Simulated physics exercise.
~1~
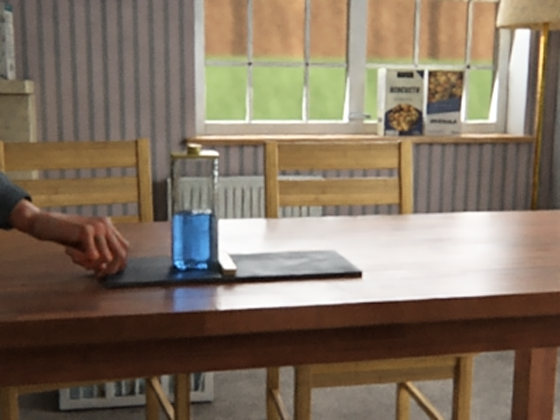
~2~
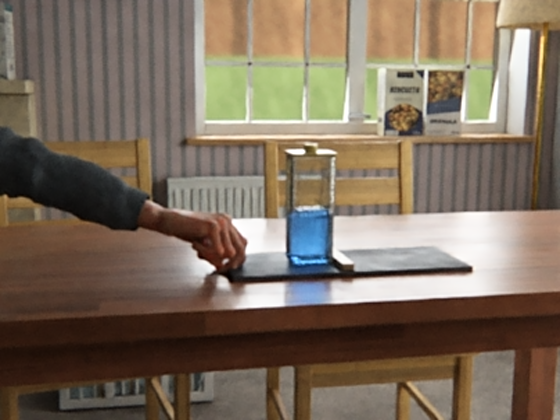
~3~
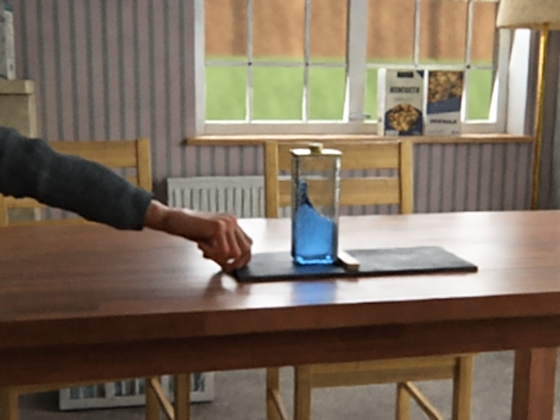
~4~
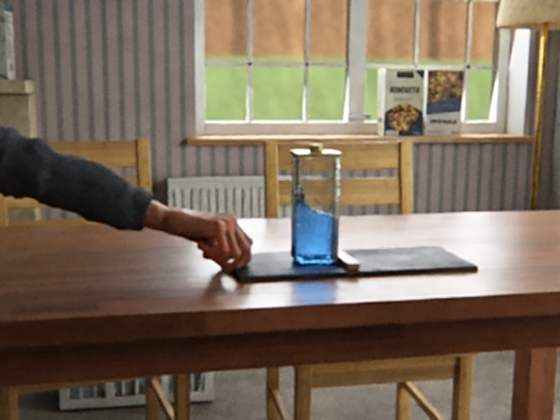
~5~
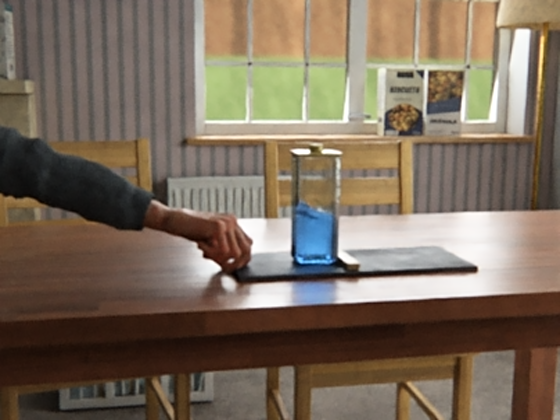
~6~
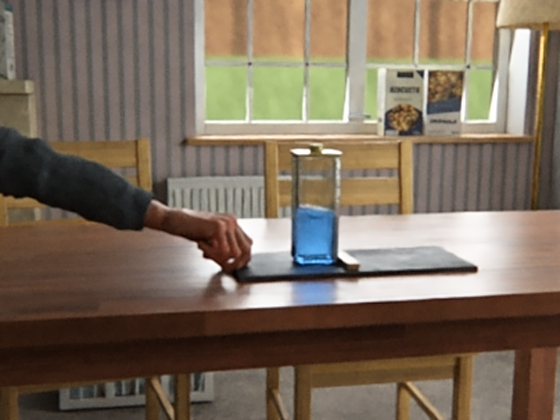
A hand slid a dark board carrying a closed, clear container of blue water to the right across a wooden table, then stopped; the water sloshed up the left side and settled, and the container stayed upright in its place on the board.
